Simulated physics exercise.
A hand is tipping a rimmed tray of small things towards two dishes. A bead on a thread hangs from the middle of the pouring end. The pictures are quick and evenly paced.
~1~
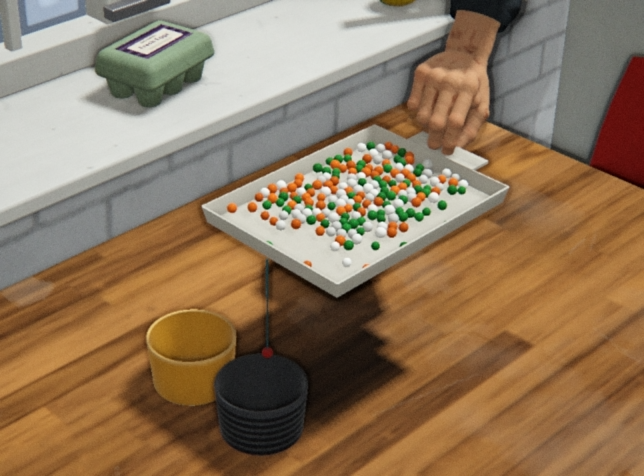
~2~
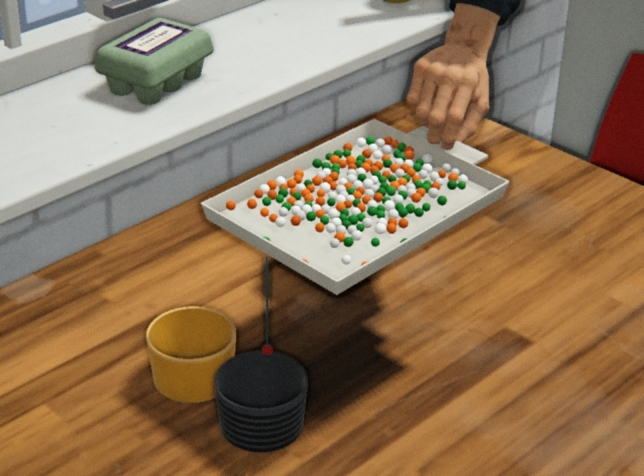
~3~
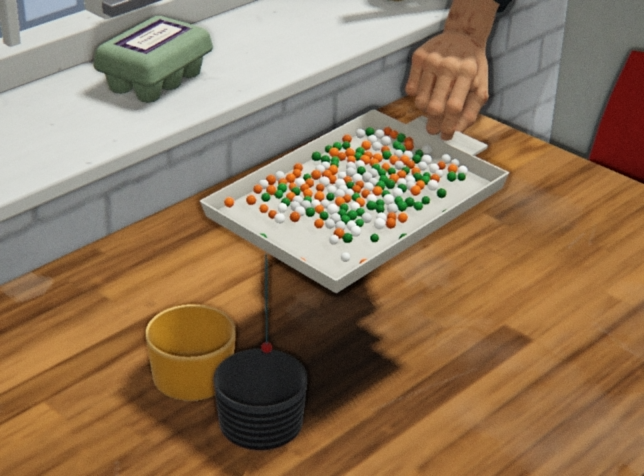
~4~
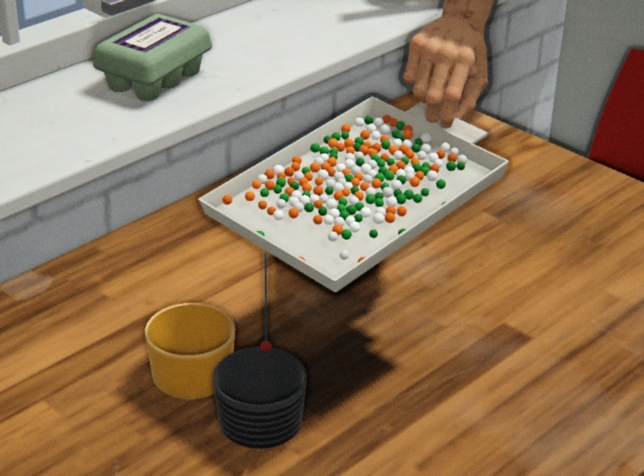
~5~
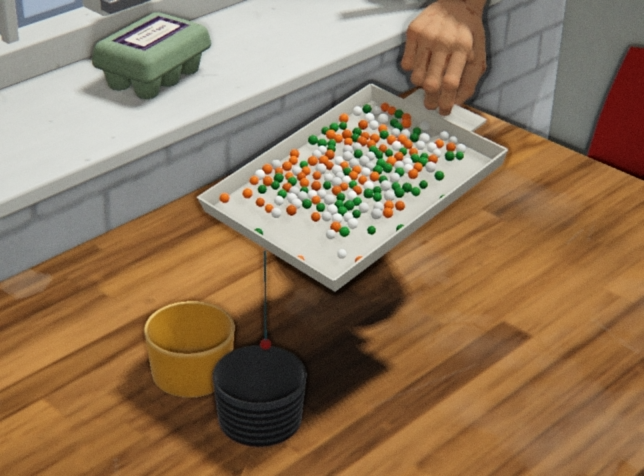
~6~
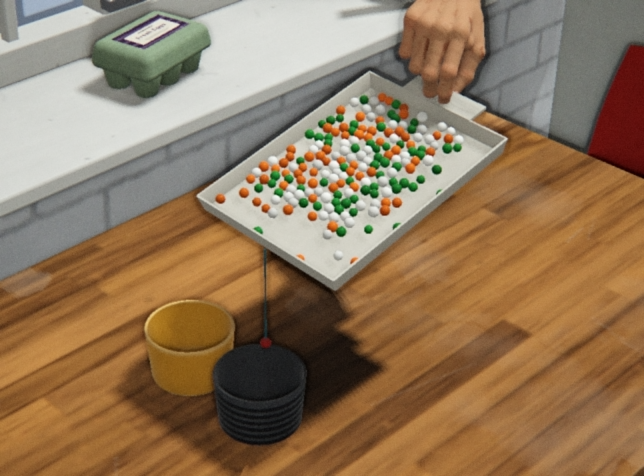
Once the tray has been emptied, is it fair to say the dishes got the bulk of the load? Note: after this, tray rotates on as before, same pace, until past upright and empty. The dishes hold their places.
Compared with the spill, the catch will be smaller.
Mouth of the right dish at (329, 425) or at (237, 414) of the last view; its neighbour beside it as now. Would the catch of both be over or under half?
The bulk of it and then Short of half.
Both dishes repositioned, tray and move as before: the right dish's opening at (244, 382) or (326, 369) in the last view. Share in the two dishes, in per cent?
In order: 40 percent and 0 percent.
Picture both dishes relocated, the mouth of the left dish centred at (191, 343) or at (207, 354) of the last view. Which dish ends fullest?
Result, try one: The dish at right; try two: The dish at right.
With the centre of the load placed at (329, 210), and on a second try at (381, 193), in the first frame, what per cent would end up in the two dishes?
In order, roughly 30 % and 30 %.
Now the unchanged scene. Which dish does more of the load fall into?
Fuller at the end: The rightward one.
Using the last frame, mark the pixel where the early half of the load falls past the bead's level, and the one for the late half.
Points: About (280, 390), then about (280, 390).
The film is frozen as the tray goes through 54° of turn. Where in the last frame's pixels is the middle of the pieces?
Mark it at roughly (296, 229) in the final frame.
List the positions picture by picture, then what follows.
The first picture shows corners of the pouring end at (208, 206) and (337, 280), level; middle of the load at (361, 196), round plastic beads; left dish at (159, 373); right dish at (228, 422); bead on its thread at (267, 353).
The second picture shows corners of the pouring end at (207, 203) and (337, 278), level; middle of the load at (360, 191).
The third picture shows corners of the pouring end at (206, 201) and (336, 277), tipped barely, lowest at the right corner; middle of the load at (360, 185).
The fourth picture shows corners of the pouring end at (205, 199) and (335, 276), tipped a little, lowest at the right corner; middle of the load at (359, 177).
The fifth picture shows corners of the pouring end at (203, 197) and (334, 276), tipped a little, lowest at the right corner; middle of the load at (357, 170).
The sixth picture shows corners of the pouring end at (202, 195) and (333, 276), tipped a little, lowest at the right corner; middle of the load at (354, 166), all on the move; left dish at (157, 364); right dish at (226, 413).
Soon after the last picture, tray tipped steeply; nearly all on the tray; a stray few in the right dish; a stray few outside both; a small part in the air.
A little later, tray tipped right over; about a quarter on the tray; about a quarter in the right dish; about half outside both; about a quarter in the air.
Later still, tray tipped past a quarter turn; about a third in the right dish; about two thirds outside both.
By the end, tray tipped past a quarter turn; about a third in the right dish; none in the left dish; about two thirds outside both.
